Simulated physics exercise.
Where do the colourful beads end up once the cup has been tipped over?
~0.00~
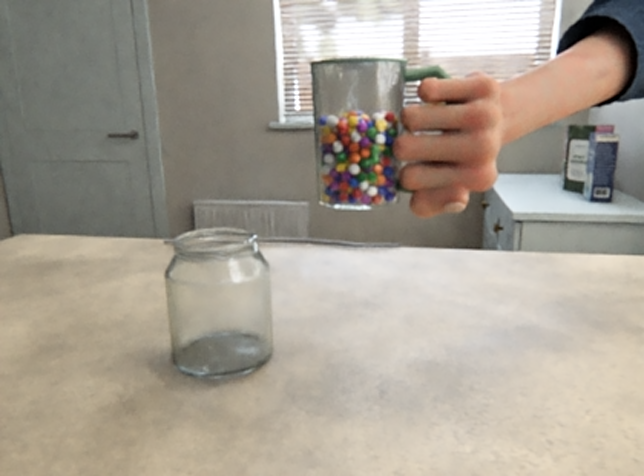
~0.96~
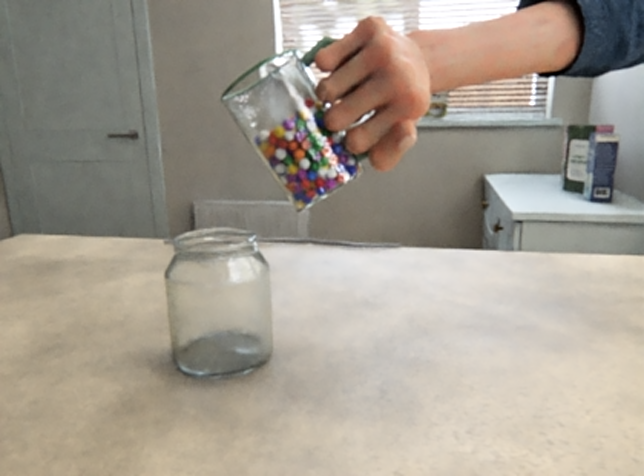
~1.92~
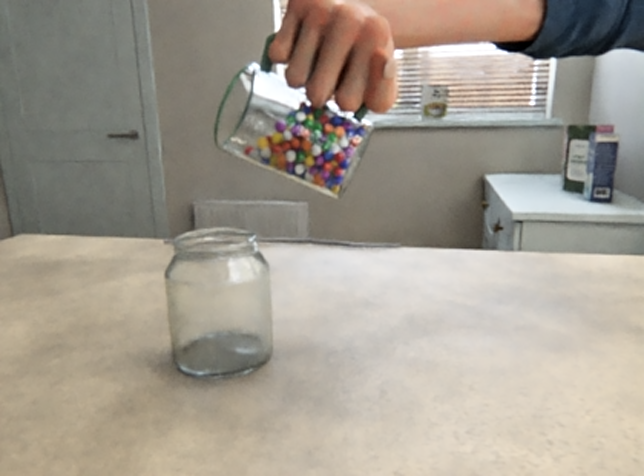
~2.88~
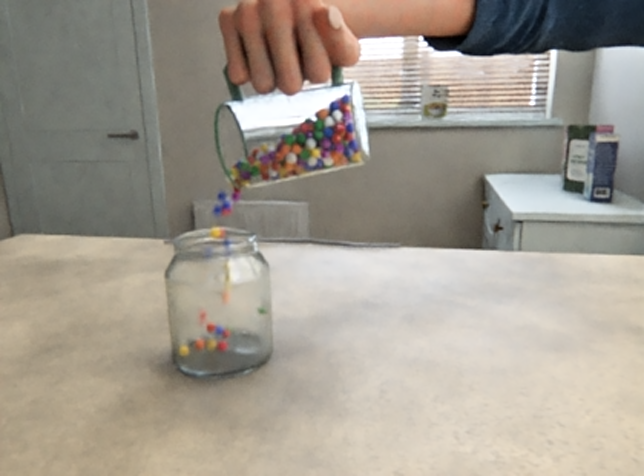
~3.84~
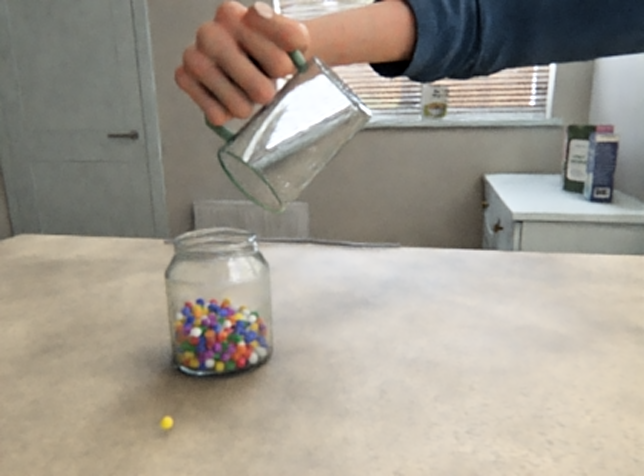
The bulk of the beads end up in the glass jar, with hardly any spilt on the table and hardly any left in the cup.
